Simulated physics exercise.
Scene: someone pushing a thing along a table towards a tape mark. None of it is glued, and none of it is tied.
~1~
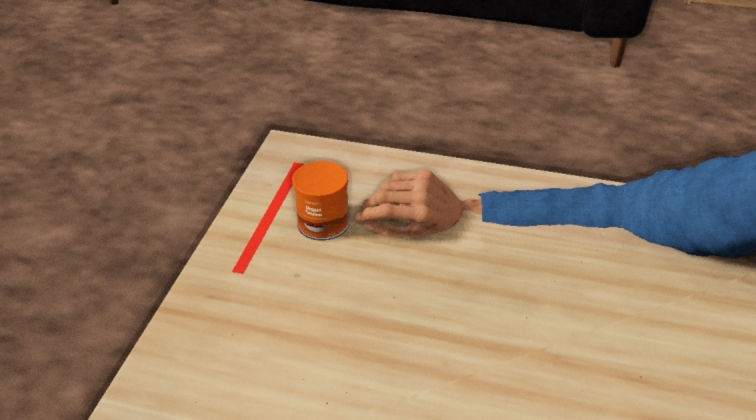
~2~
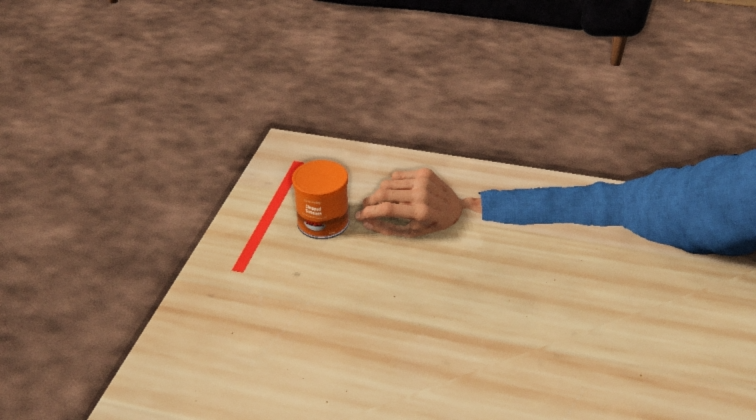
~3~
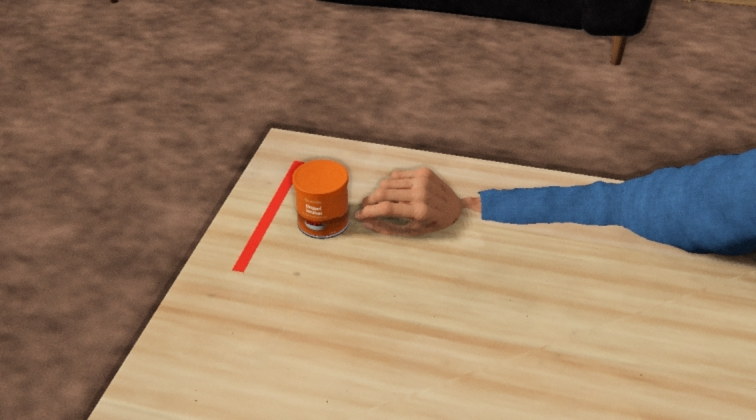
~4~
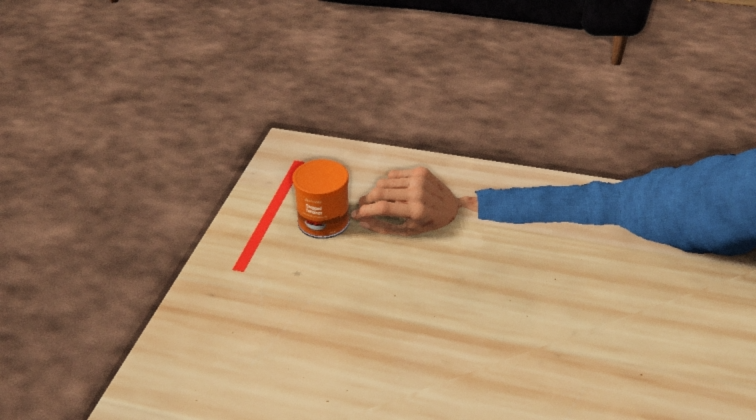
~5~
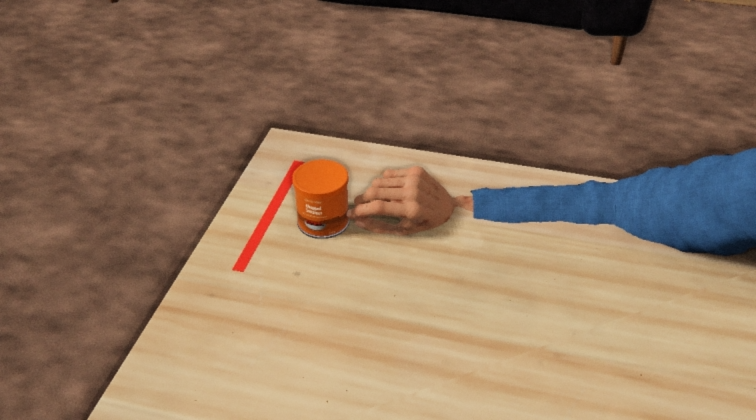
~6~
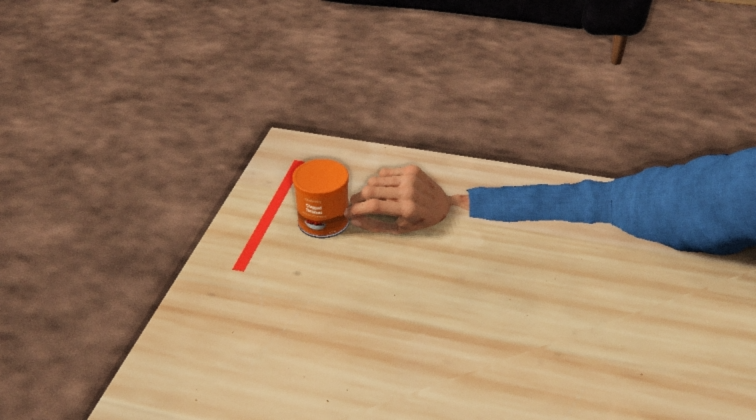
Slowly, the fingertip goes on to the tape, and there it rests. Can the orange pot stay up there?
So the orange pot remains on the tabletop.
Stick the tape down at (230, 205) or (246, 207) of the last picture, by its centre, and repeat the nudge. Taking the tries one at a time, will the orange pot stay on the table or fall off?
Trial 1: Travels too far; trial 2: Travels too far.
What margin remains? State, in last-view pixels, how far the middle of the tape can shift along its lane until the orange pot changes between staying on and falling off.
Push it left around 16 pixels and you reach the switch.
Then, 0.52 s on from there, orange pot displaced a little near (297, 194).
Then, 1.08 s on from there, orange pot displaced about its own width near (268, 190).
Then, 1.56 s on from there, orange pot displaced about its own width near (243, 186).
In the end, the orange pot is still on the table, near (237, 185).
